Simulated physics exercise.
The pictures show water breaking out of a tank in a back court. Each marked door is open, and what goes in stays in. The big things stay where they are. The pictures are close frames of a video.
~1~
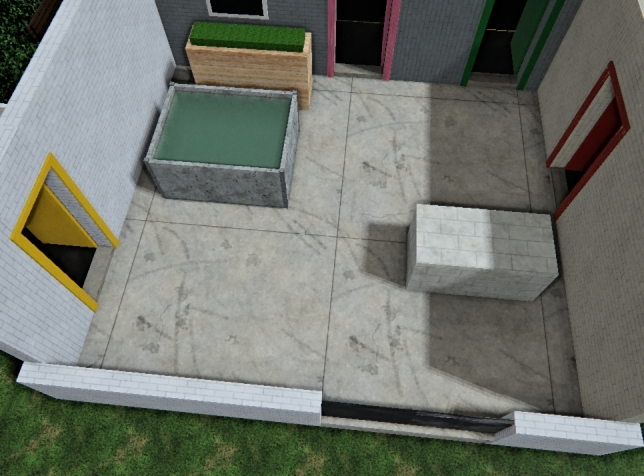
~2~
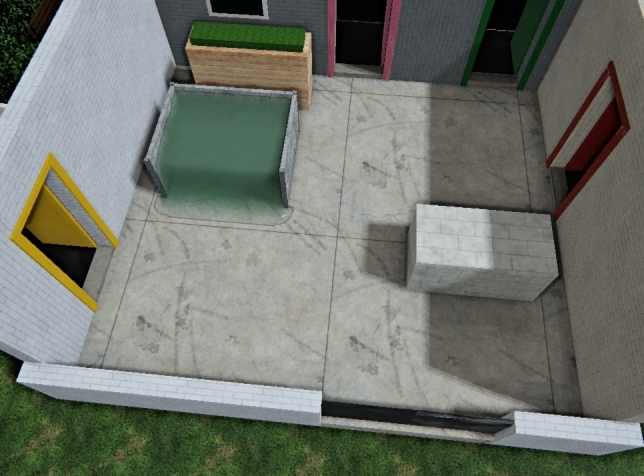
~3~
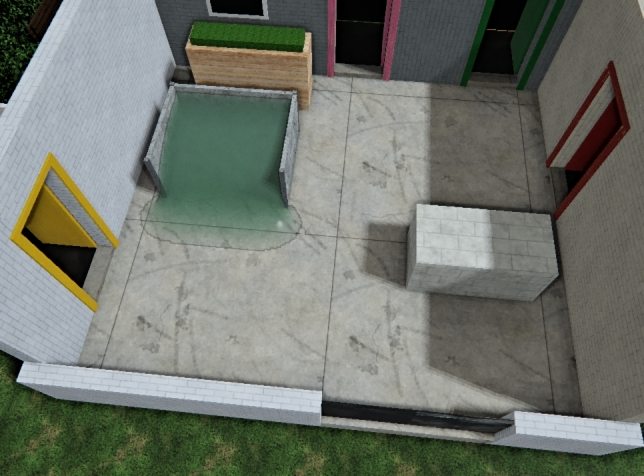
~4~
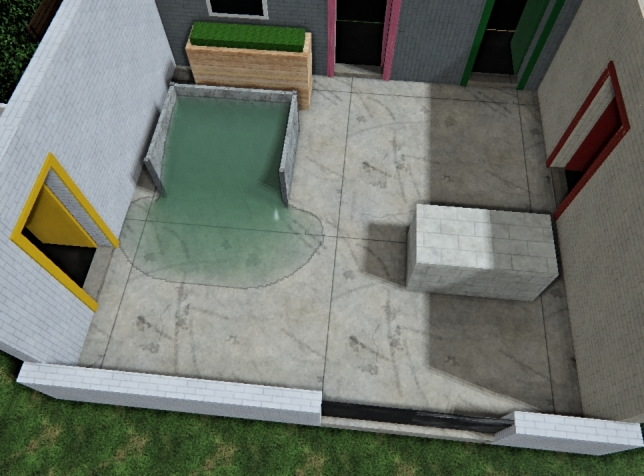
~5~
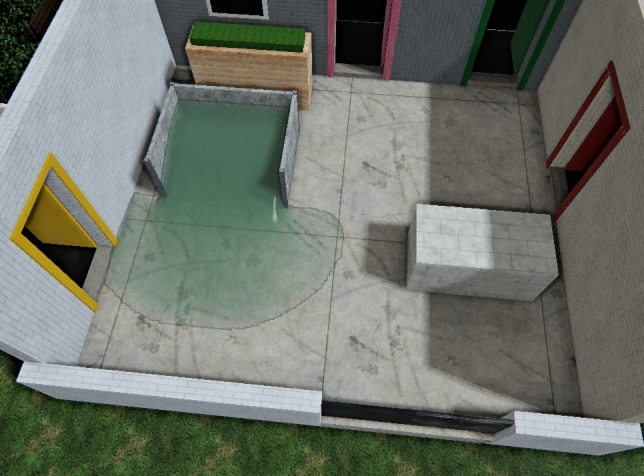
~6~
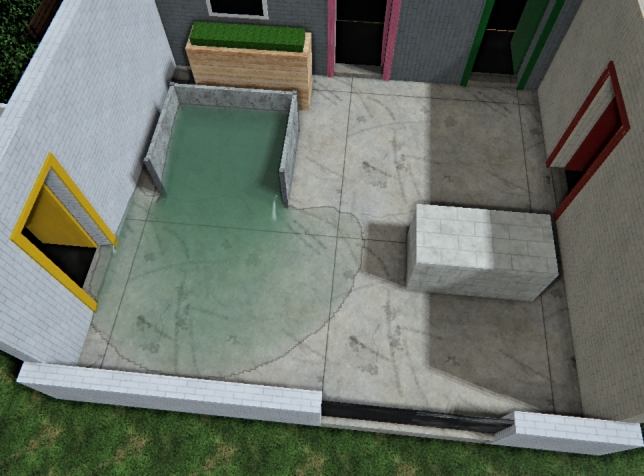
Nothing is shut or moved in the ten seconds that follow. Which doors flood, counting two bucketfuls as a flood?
In the end: The green door admits no more than that; the yellow door lets in a lot; the red door admits no more than that; the pink door admits no more than that.
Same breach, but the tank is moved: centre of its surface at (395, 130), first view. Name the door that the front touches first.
I say the one in red.
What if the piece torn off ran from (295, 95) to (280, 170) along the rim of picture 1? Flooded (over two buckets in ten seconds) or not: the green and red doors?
The green one is over; the red one floods.
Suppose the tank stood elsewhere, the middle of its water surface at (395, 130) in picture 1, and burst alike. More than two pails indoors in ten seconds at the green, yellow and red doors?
Then: Green door is under; yellow door floods; red door is over.
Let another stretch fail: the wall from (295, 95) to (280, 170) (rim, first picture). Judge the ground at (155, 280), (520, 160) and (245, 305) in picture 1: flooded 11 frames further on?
One after the other: Clear, awash, not flooded.
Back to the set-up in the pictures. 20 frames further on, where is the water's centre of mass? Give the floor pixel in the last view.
Roughly at (286, 300).
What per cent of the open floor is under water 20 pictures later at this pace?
Some 50 per cent.
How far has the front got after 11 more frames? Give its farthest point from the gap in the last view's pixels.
Roughly at (555, 427).
A moment on, water covers 35 % of the floor; the green door not reached, the yellow door under two buckets in, the red door not reached, the pink door not reached.
Next, water covers 40 % of the floor; the green door not reached, the yellow door over two buckets in, the red door not reached, the pink door not reached.
Then, water covers 50 % of the floor; the green door not reached, the yellow door far over two buckets in, the red door not reached, the pink door not reached.
Later, water covers 80 % of the floor; the green door wet at the sill, nothing in, the yellow door far over two buckets in, the red door wet at the sill, nothing in, the pink door not reached.
In the end, water covers 100 % of the floor; the green door wet at the sill, nothing in, the yellow door far over two buckets in, the red door wet at the sill, nothing in, the pink door wet at the sill, nothing in.
